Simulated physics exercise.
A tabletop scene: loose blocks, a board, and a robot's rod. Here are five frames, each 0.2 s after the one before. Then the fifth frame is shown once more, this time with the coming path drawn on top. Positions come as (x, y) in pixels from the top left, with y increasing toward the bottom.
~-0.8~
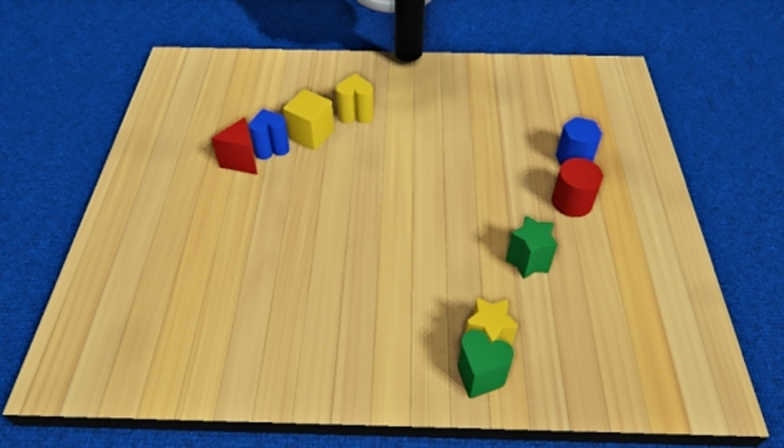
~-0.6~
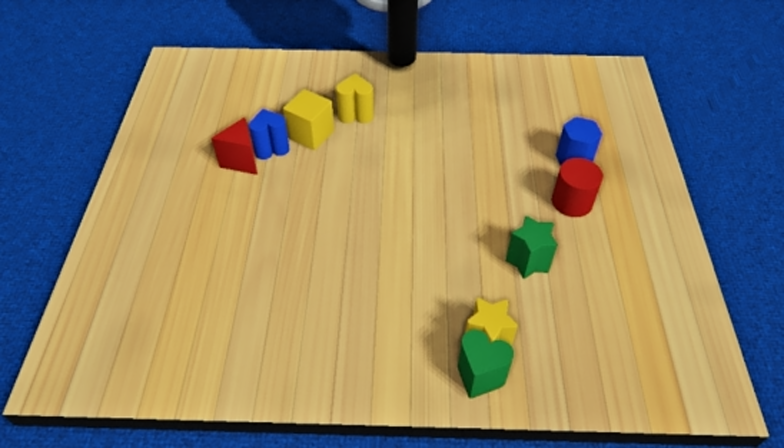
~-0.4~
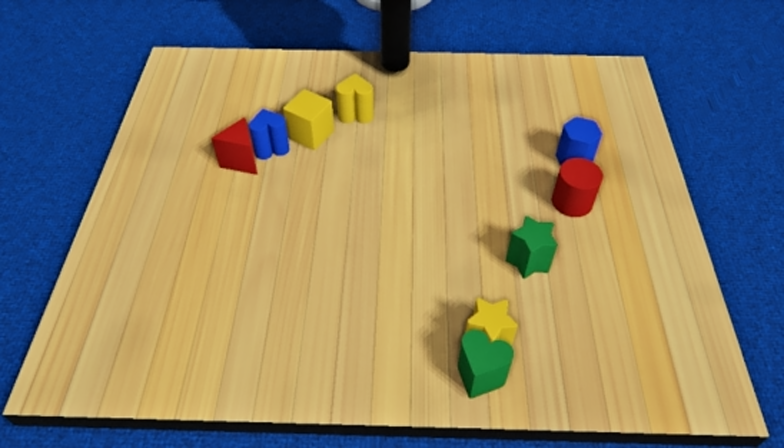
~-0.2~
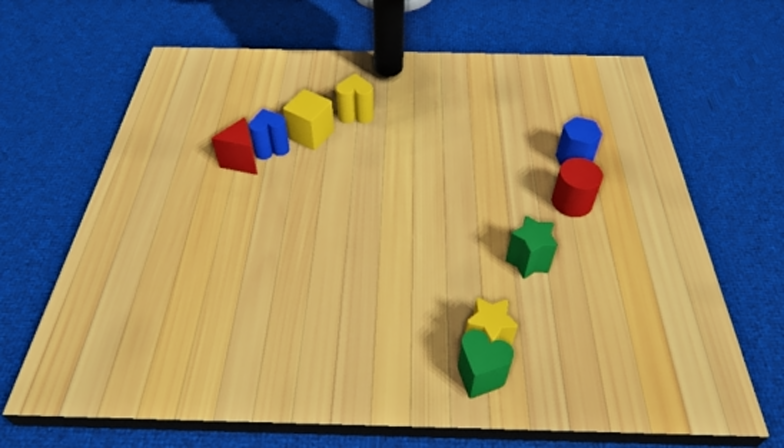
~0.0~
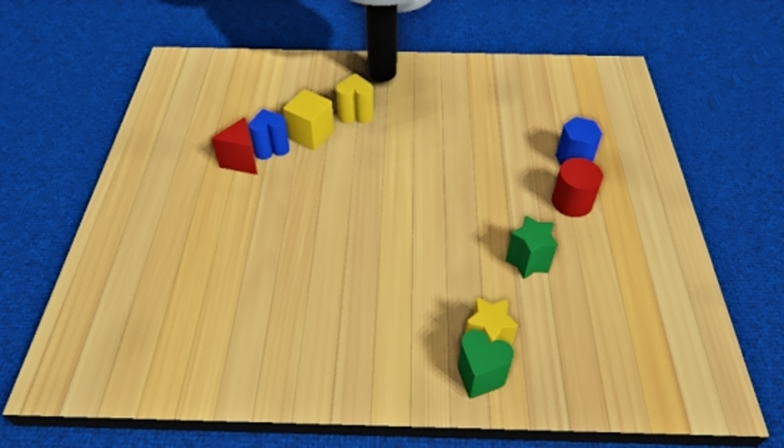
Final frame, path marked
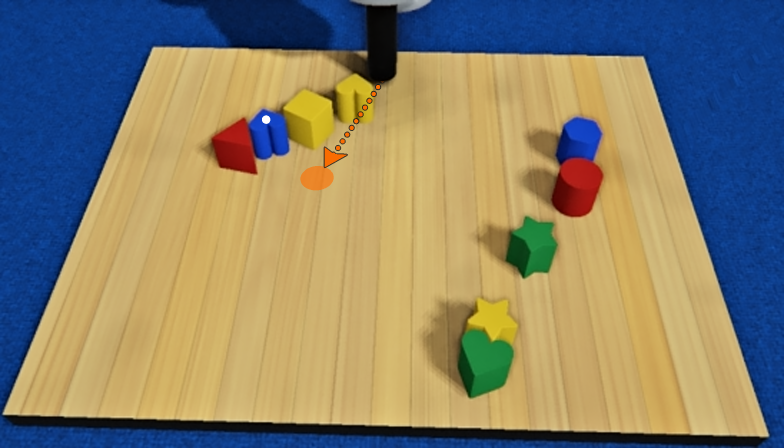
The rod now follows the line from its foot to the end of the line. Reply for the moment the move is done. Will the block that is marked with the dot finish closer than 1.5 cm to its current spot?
Yes, that is what happens.
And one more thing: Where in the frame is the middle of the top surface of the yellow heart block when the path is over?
The middle of its top is at (304, 171).
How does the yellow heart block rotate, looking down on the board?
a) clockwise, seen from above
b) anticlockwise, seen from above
My pick is b.
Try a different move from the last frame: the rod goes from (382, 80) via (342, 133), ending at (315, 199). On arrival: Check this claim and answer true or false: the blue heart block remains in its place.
The statement is false.
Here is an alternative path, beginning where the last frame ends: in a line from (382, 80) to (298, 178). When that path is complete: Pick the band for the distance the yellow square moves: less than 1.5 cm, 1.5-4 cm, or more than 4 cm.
Final distance: 1.5 to 4 cm.
Path on the board, from (382, 80) to (317, 178); the dot is on the blue heart block.
The first path, step by step. One third of the way, rod (363, 104); yellow heart block (347, 98).
Two thirds of the way, rod (341, 137); yellow square (300, 110), turned 45° clockwise; yellow heart block (328, 134), turned 30° anticlockwise.
At the end, rod (316, 172); red three-sided block (232, 134); blue heart block (258, 118); yellow square (299, 115), turned 80° clockwise; yellow heart block (304, 171), turned 40° anticlockwise.
